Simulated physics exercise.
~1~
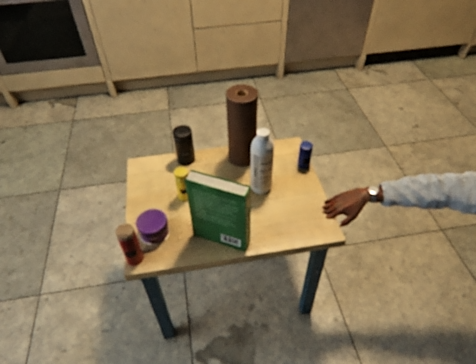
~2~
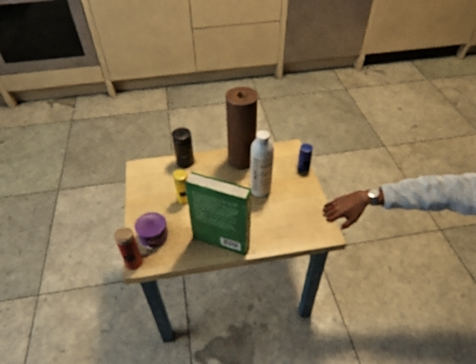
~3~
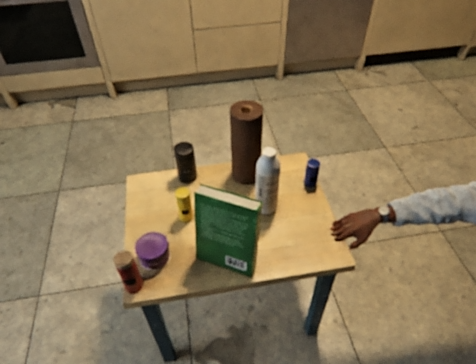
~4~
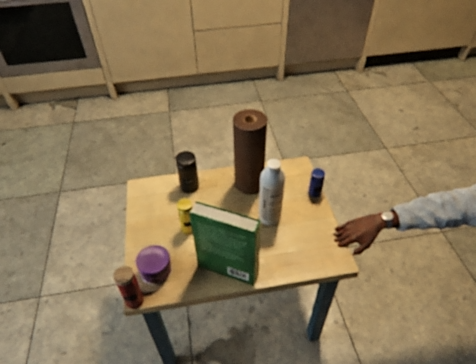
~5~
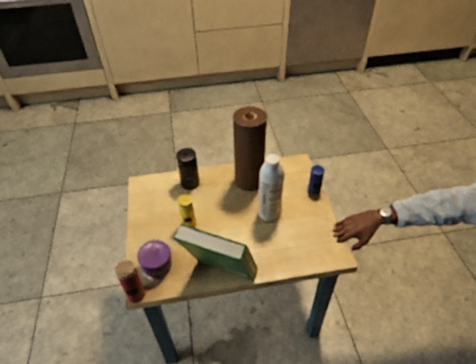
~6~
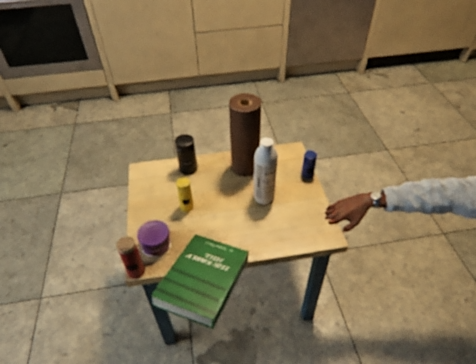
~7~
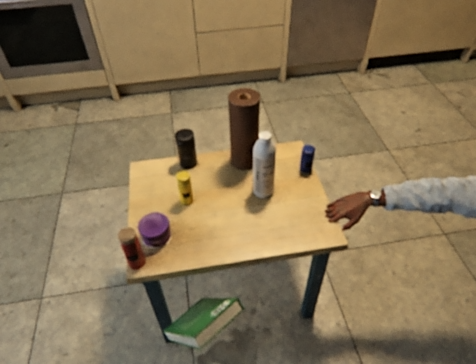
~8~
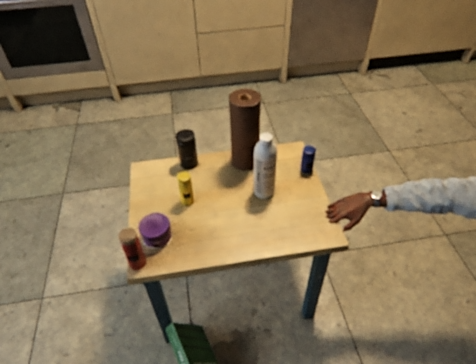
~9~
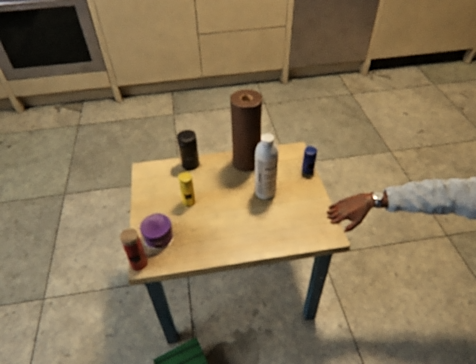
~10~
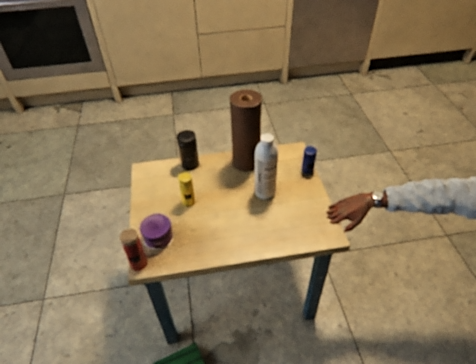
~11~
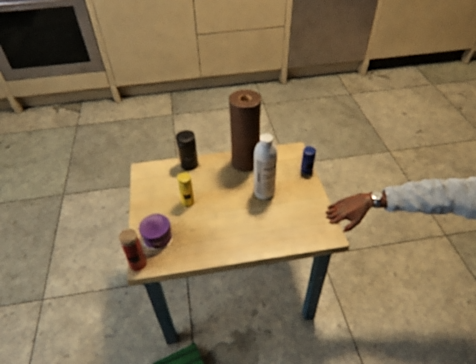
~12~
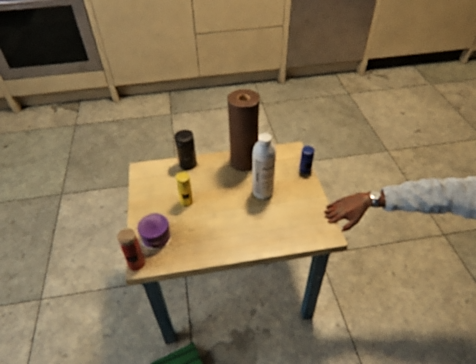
A green book stands upright near the front edge of a light wooden side table, seen from above in a tiled kitchen with pale cabinets behind. Around it are a red shaker and purple tub at the left, a yellow shaker, a black jar, a tall brown roll, a white bottle and a blue shaker, while a hand rests at the right edge. The table shifts slightly towards the viewer and back, and the book leans, tips forward and slides off the front edge. It tumbles to the floor and lies below the table, while the other things stay standing on top.
